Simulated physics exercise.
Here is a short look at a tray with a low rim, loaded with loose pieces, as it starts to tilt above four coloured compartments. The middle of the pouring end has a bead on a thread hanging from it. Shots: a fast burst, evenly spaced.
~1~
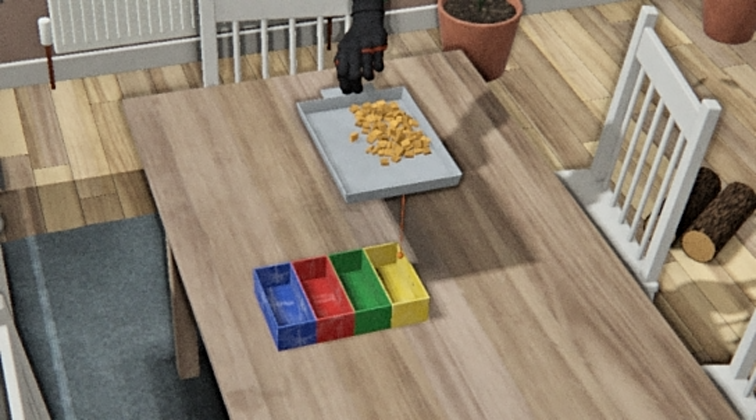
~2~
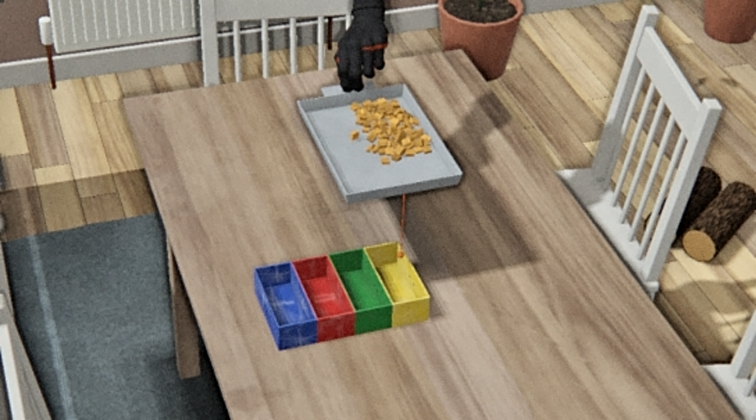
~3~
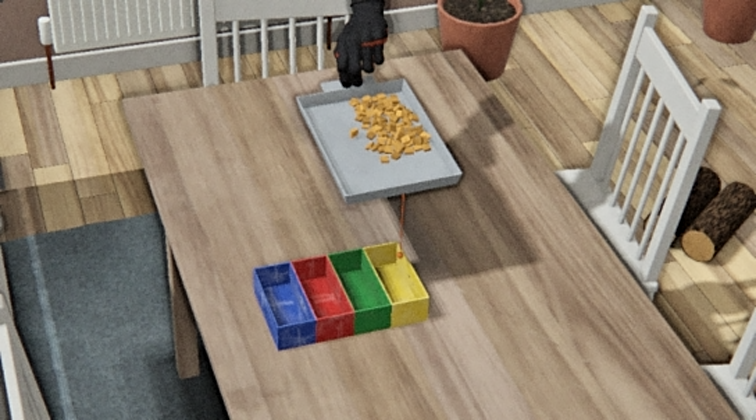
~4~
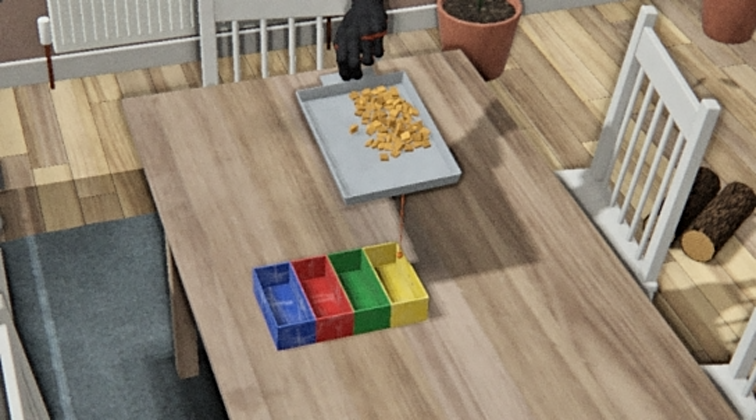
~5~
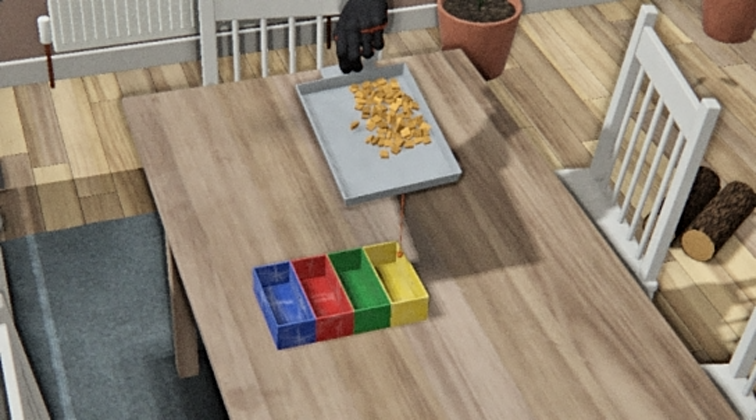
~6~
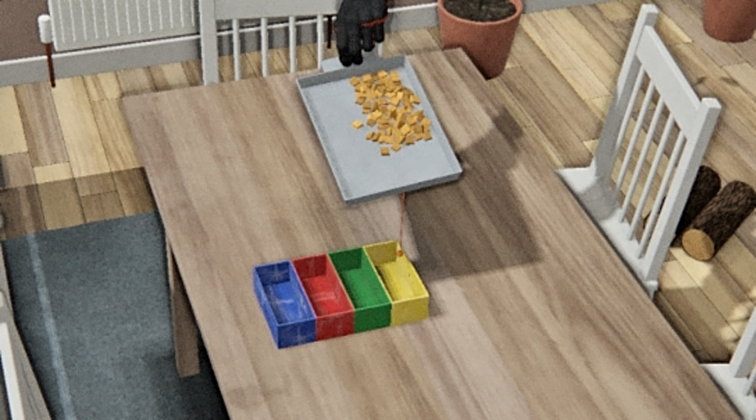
The clip shows a black-gloved hand at a grey tray of orange-brown cereal squares above blue, red, green and yellow compartments on a wooden table; the tray tilts slightly toward its front left corner while the compartments stay still.
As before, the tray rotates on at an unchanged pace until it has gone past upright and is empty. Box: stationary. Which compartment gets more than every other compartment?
The green compartment gets the most.
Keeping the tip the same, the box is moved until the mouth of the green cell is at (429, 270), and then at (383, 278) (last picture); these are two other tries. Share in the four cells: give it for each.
Roughly 90% on the first try and 100% on the second.
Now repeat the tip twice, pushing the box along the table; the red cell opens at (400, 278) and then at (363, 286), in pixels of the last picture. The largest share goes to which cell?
First try: The cell in blue; second try: The red cell.
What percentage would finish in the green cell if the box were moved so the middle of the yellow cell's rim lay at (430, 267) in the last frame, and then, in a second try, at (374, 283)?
Roughly 20% first, roughly 40% second.
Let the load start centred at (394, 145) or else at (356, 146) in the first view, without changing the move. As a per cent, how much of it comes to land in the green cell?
Estimate: 70 % first, 60 % second.
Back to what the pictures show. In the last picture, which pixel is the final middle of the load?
At about (358, 302), give or take.
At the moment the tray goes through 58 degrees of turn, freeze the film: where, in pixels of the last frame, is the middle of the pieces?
In the last view, the load is centred near (370, 188).
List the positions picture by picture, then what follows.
Corners of the pouring end at (348, 192) and (458, 173), level; middle of the load at (391, 131), cereal squares; bead on its thread at (400, 255); blue cell at (297, 333); red cell at (335, 325); green cell at (373, 318); yellow cell at (410, 310), in the first picture.
Corners of the pouring end at (348, 192) and (458, 172), level; middle of the load at (392, 129), in the second picture.
Corners of the pouring end at (348, 193) and (458, 172), tipped barely, lowest at the left corner; middle of the load at (391, 126), in the third picture.
Corners of the pouring end at (347, 195) and (457, 172), tipped a little, lowest at the left corner; middle of the load at (391, 120), in the fourth picture.
Corners of the pouring end at (347, 196) and (457, 171), tipped a little, lowest at the left corner; middle of the load at (391, 115), in the fifth picture.
Corners of the pouring end at (347, 197) and (458, 170), tipped a little, lowest at the left corner; middle of the load at (392, 109); blue cell at (297, 331); red cell at (335, 323); green cell at (373, 316); yellow cell at (410, 308), in the sixth picture.
Soon after the last picture, tray tipped steeply; most on the tray; a stray few in the yellow cell; a small part falling or outside the box.
A little later, tray tipped right over; most on the tray; a small part in the red cell; a small part in the green cell; a stray few in the yellow cell; a small part falling or outside the box.
Later still, tray tipped past a quarter turn; about two thirds in the green cell; a small part in the yellow cell; a small part in the red cell; a stray few falling or outside the box.
At rest, tray tipped past a quarter turn; about two thirds in the green cell; a small part in the yellow cell; a small part in the red cell; none in the blue cell; a stray few outside the box.
